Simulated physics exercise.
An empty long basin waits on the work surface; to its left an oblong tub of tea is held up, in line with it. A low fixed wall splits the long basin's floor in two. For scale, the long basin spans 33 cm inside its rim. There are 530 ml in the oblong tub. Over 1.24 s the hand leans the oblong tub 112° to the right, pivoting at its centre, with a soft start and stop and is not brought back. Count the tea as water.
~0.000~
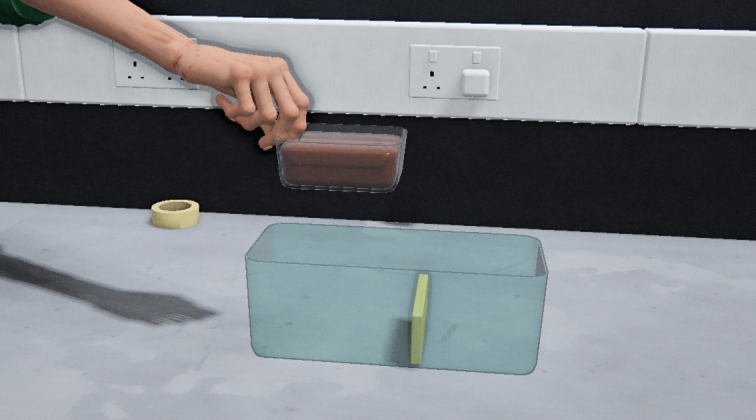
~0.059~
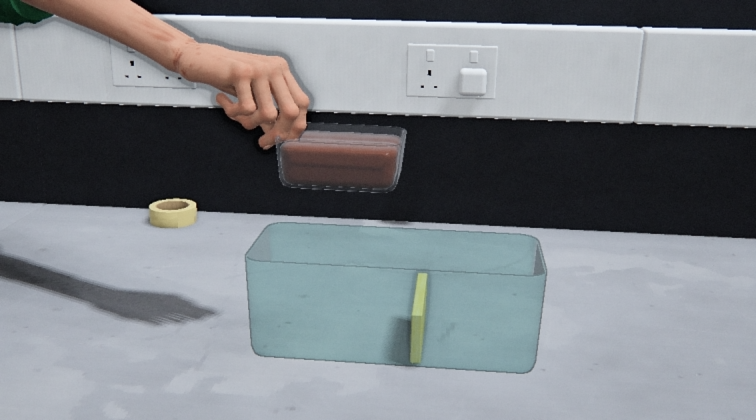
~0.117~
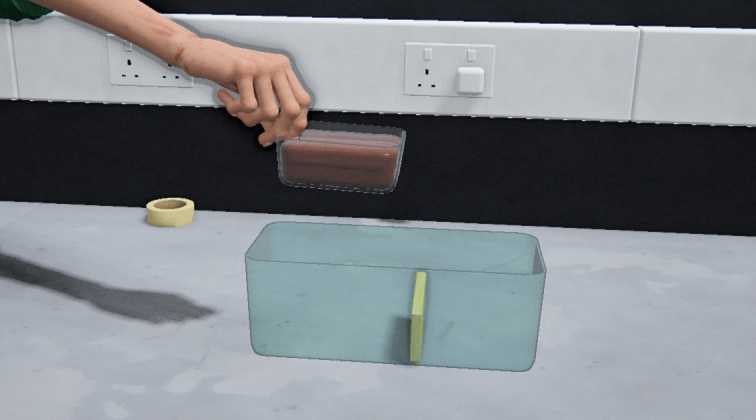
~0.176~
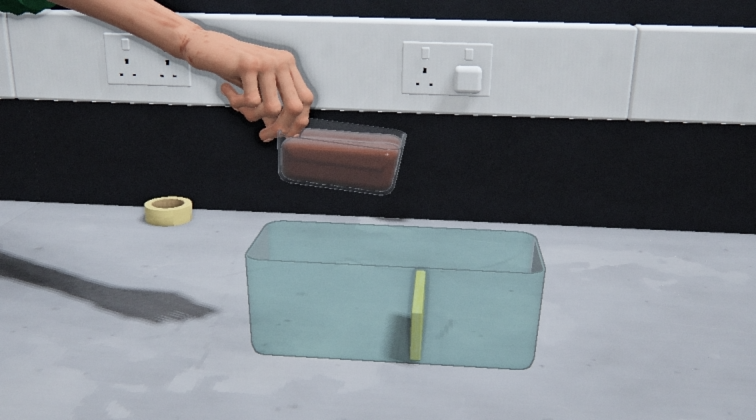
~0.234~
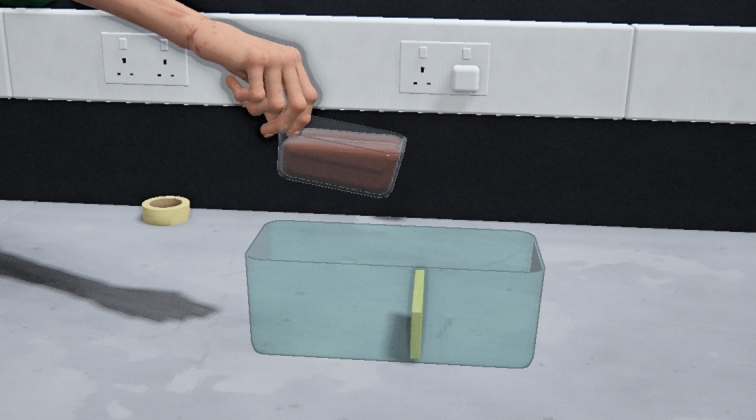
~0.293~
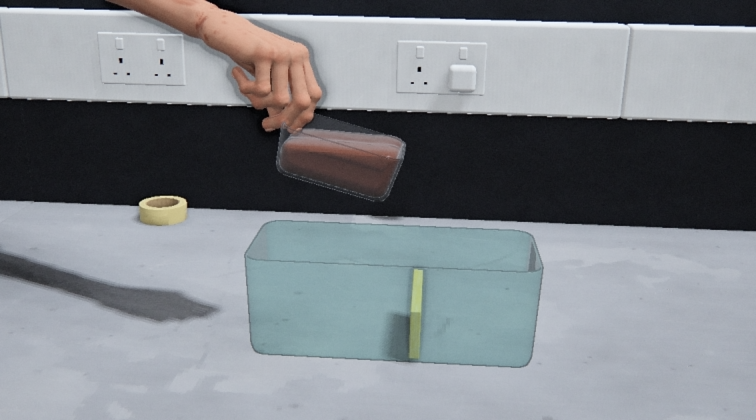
A hand holding a small clear tub of brown liquid above a long empty basin, slowly tilting it to the right.
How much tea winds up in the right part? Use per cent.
The far part has some 77 per cent.
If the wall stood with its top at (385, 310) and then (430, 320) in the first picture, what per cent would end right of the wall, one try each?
First 85, then 70 per cent.
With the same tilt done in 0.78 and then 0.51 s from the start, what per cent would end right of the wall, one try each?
In turn about 75 and 60 per cent.
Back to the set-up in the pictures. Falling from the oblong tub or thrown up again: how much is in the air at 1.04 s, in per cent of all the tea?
Near 3 in a hundred.
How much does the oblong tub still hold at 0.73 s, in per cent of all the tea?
Some 22 per cent.
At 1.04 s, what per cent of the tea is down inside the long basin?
About 94 per cent.
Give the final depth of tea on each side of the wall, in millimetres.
Left about 4 mm, right about 24 mm.
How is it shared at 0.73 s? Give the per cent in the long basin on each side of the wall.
Left about 1, right about 46.
Then, 0.73 s in, the tilt is 71° and 22 per cent is still to pour, 1 is left of the wall and 47 right of it.
Then, 1.04 s in, the tilt is 105° and 2 per cent is still to pour, 18 is left of the wall and 77 right of it.
Then, 1.38 s in, the tilt is 112° and 0 per cent is still to pour, 22 is left of the wall and 77 right of it.
Then, 1.74 s in, the tilt is 112° and 0 per cent is still to pour, 22 is left of the wall and 77 right of it.
Finally, 22 per cent lies left of the wall, 77 right of it and 1 outside.
